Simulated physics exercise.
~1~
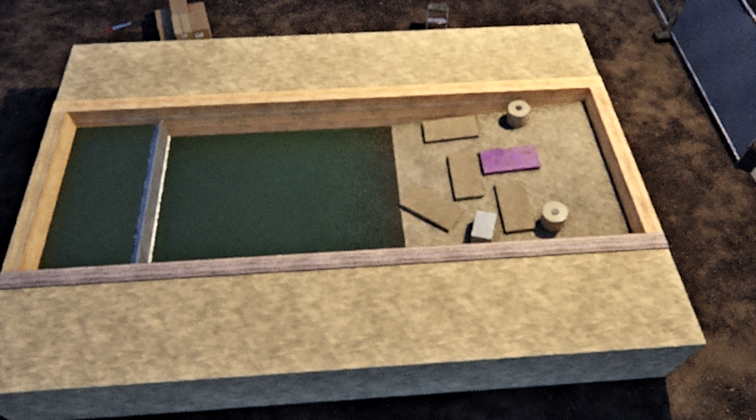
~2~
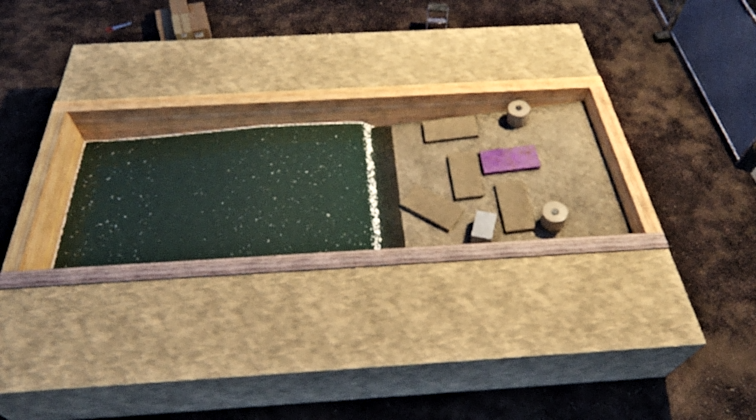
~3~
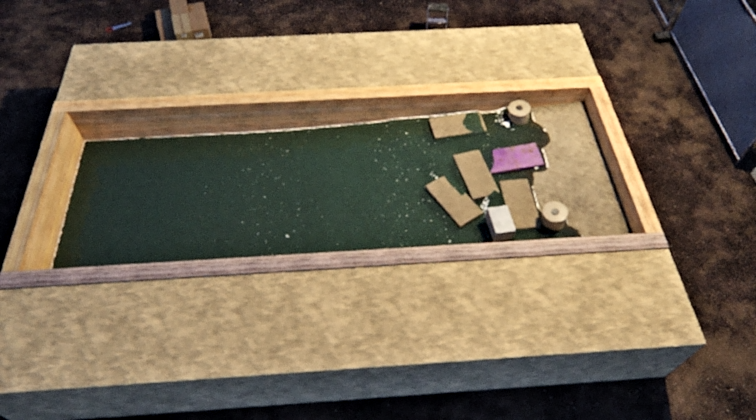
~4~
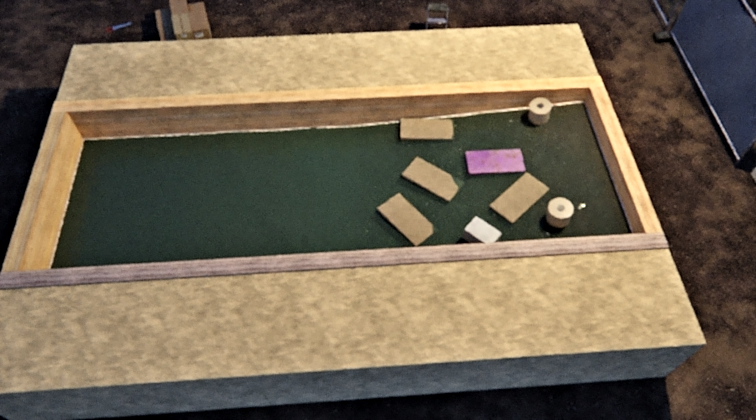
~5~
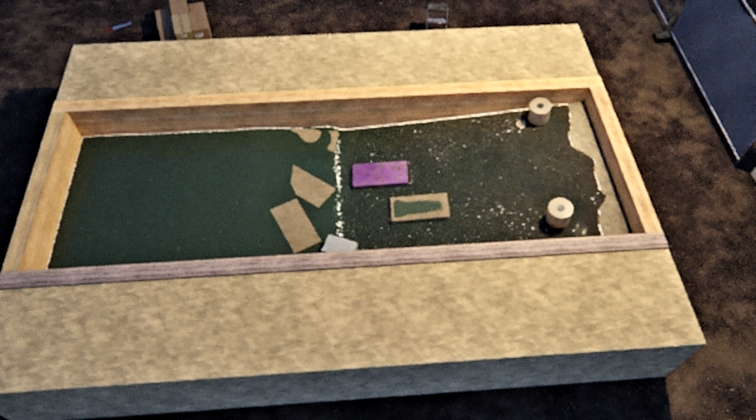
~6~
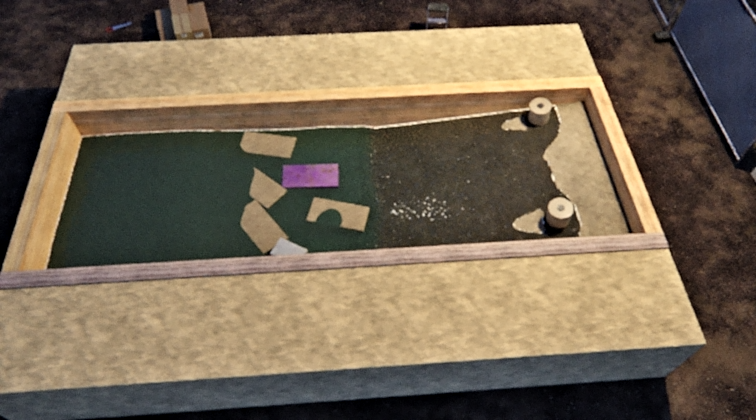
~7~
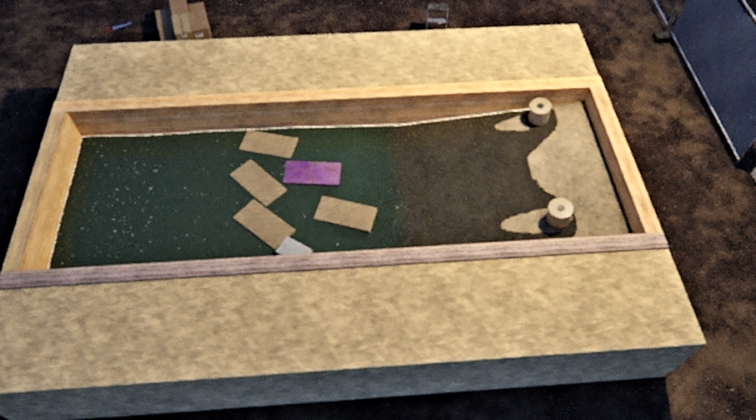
Water surging right across a wooden tank, lifting tan blocks and a purple one, then draining back and leaving them floating mid-tank.
